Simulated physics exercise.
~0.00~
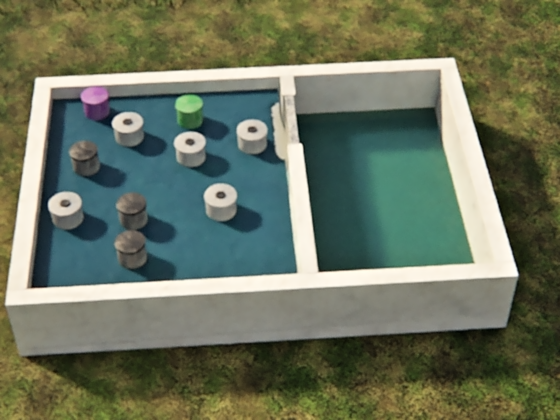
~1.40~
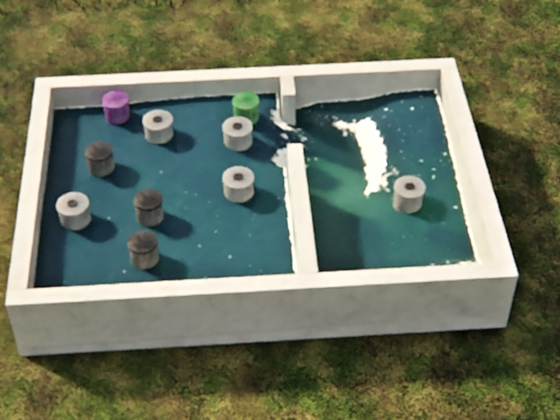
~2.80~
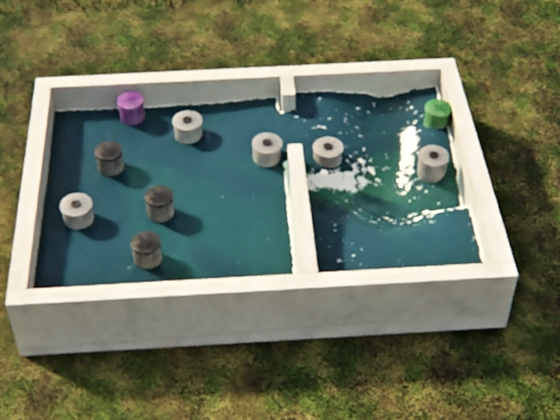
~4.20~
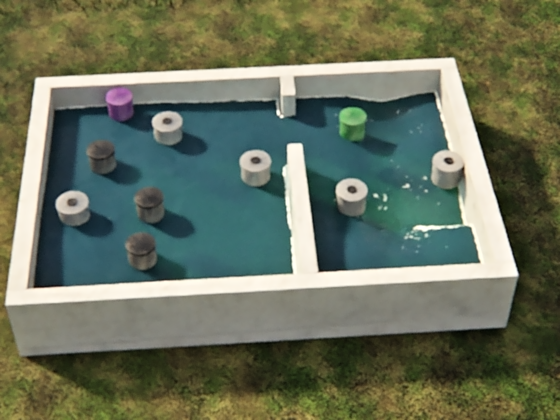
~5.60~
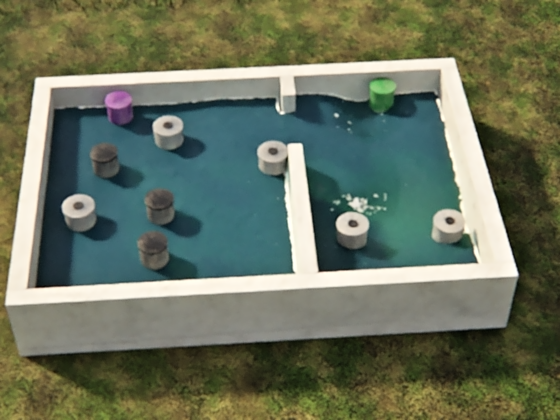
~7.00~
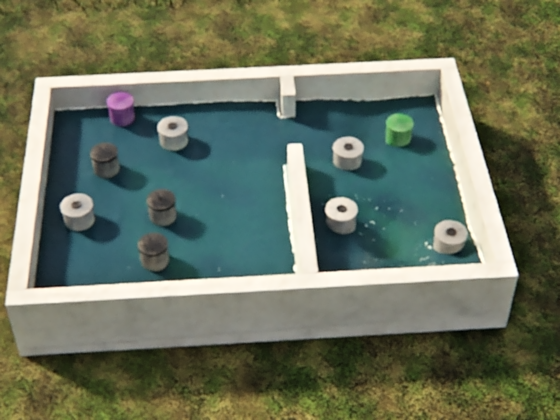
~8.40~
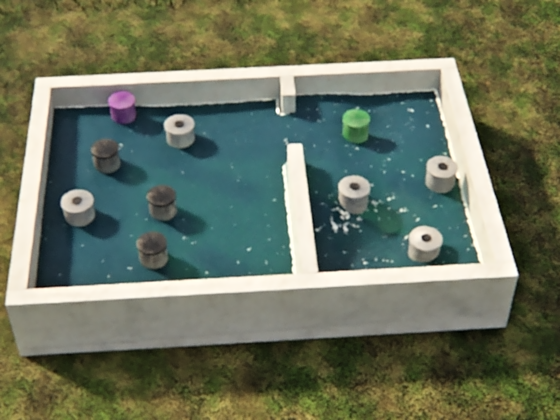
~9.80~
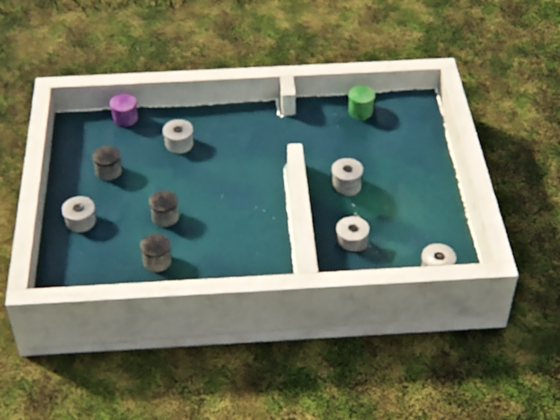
Two-part tank on grass, water surging right through a gap, carrying green and three pale containers across while purple stays left.
